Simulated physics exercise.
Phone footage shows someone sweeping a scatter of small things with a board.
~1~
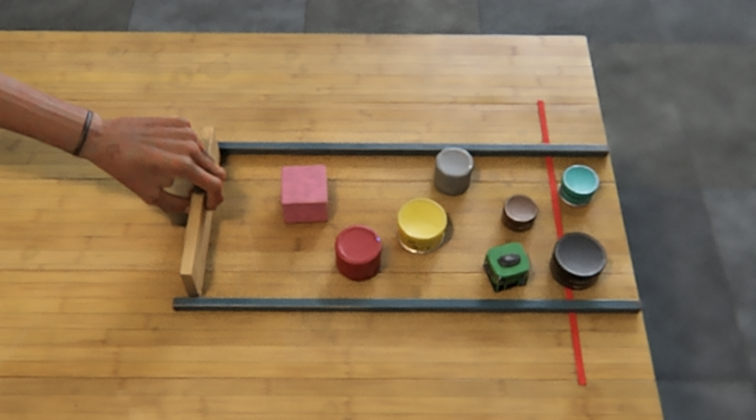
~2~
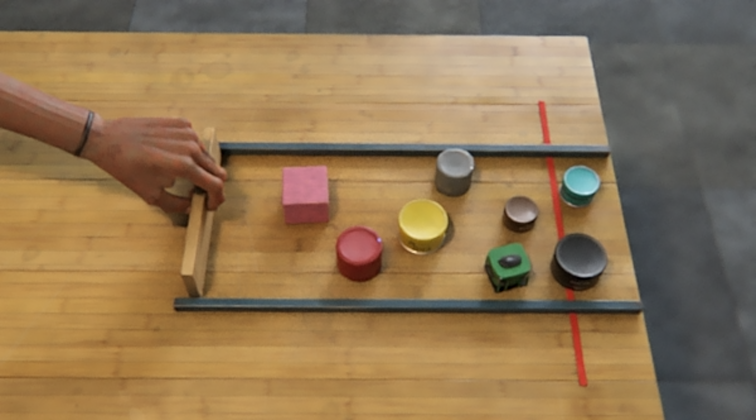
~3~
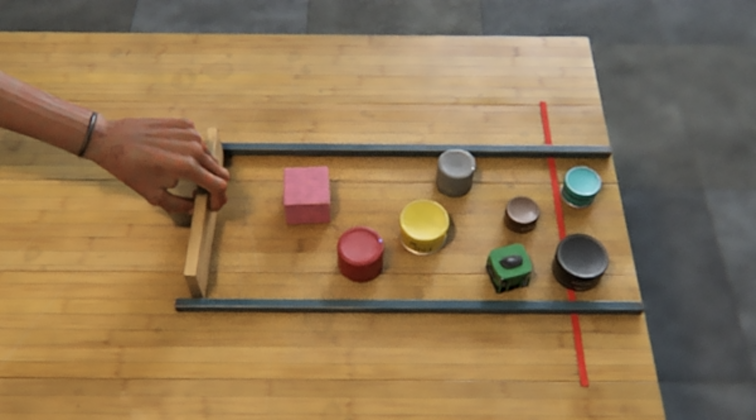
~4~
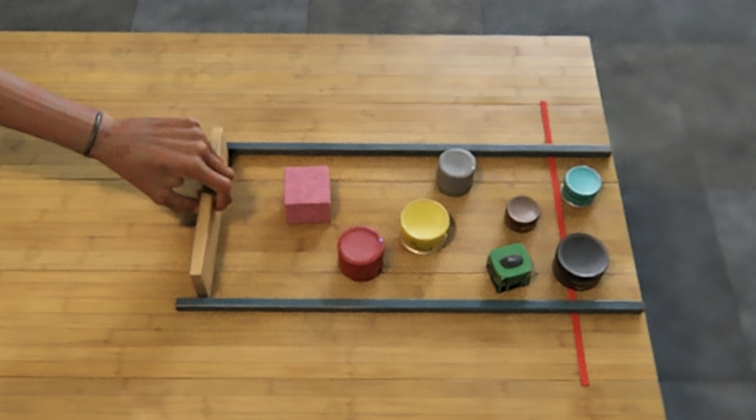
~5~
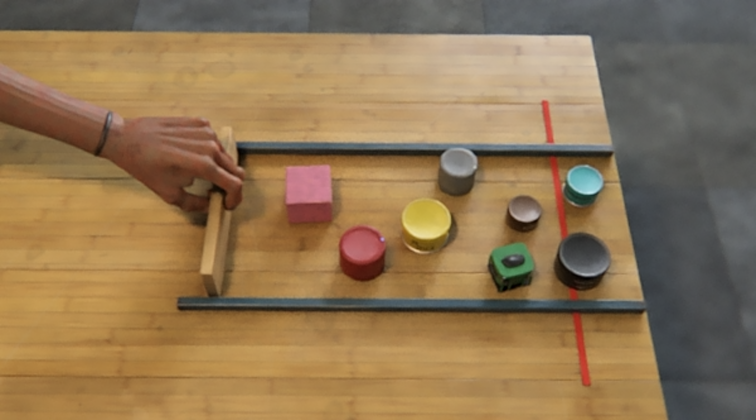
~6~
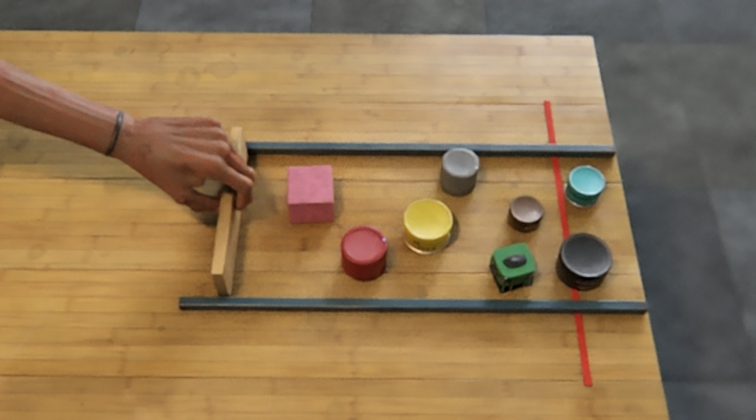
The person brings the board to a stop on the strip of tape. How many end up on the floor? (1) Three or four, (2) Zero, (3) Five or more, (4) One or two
Answer: 4.
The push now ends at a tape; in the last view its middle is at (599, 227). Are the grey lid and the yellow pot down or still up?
Well, the grey lid sits tight, and the yellow pot plunges.
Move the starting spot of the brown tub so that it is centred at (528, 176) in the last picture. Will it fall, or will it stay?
Placed like that, the brown tub is fine.
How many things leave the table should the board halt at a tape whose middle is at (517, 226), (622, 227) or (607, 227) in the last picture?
So, one try after another, the floor gets 0, then 8, then 5.
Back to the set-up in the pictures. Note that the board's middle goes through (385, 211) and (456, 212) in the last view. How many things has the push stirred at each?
Answer - first 3, then 6.
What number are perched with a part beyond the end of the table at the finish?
The number is 4.
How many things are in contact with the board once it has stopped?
All in all, 3.
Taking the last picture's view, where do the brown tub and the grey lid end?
Going in order, first (624, 204) and next (578, 164).
Early on, none off yet; turquoise tin at rest near (584, 187); black tub at rest near (583, 262); brown tub at rest near (525, 214).
A while later, none off yet; turquoise tin at rest near (584, 187); black tub at rest near (583, 262); brown tub travelled a little near (538, 207).
Finally, the number that fall off is one or two; lost, black tub.
